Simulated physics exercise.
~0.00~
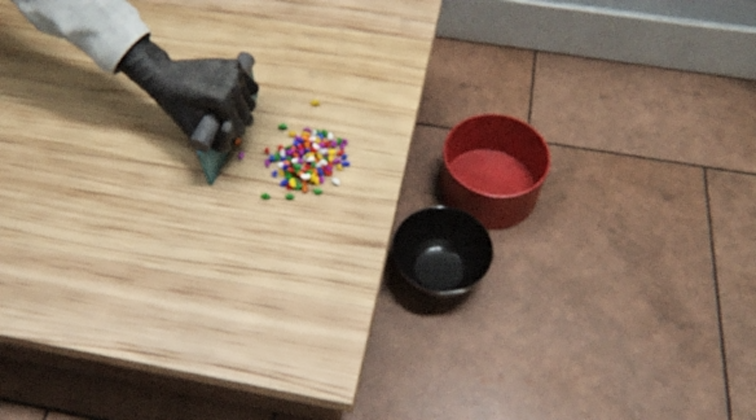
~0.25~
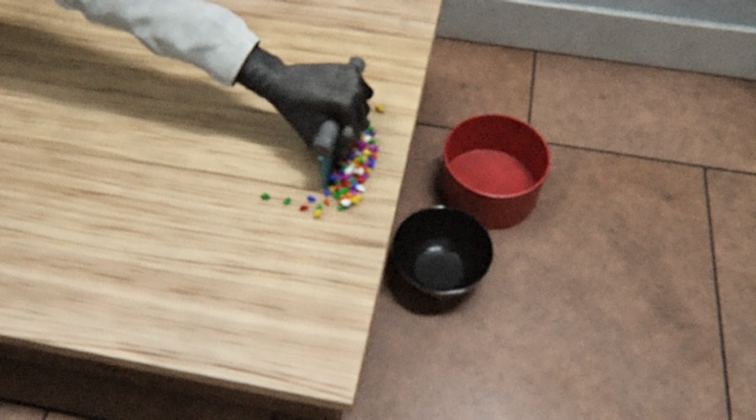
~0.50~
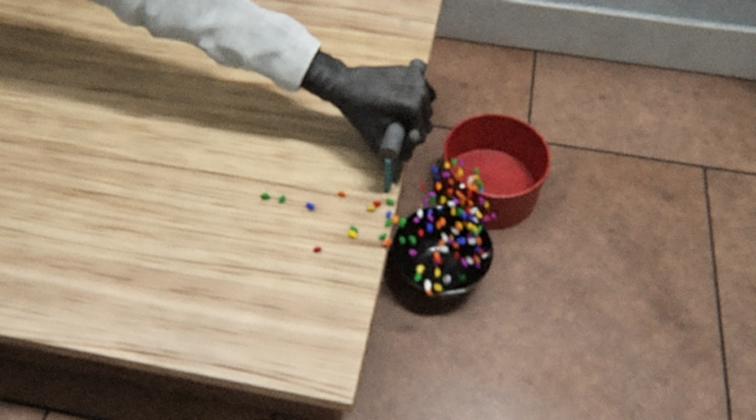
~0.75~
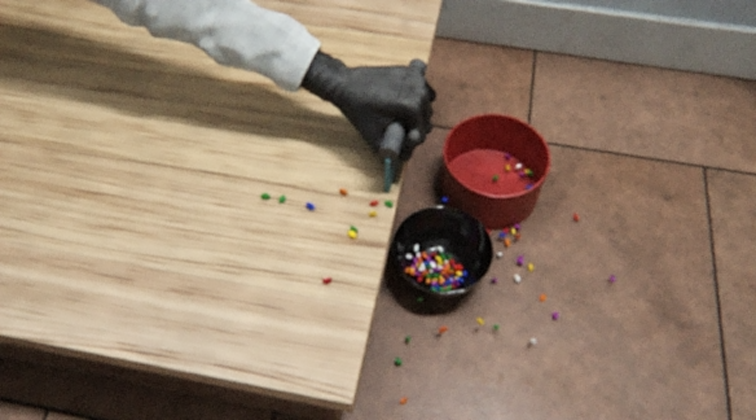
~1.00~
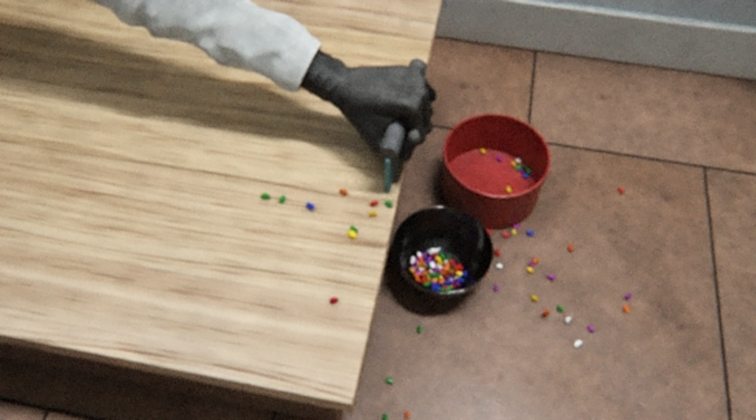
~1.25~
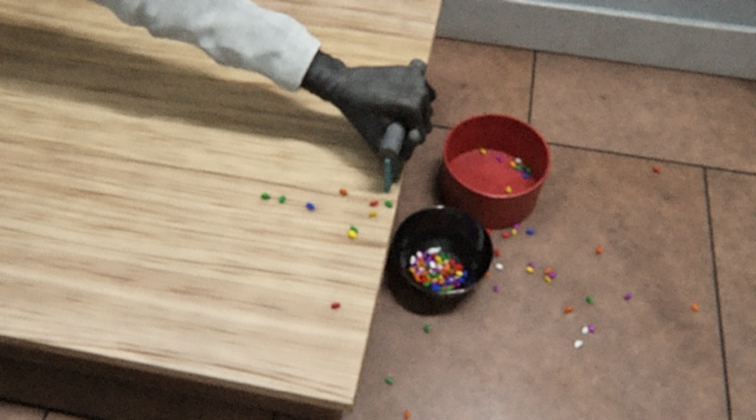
A gloved hand scrapes colorful pieces off a table, most into a black bowl, others scattering.
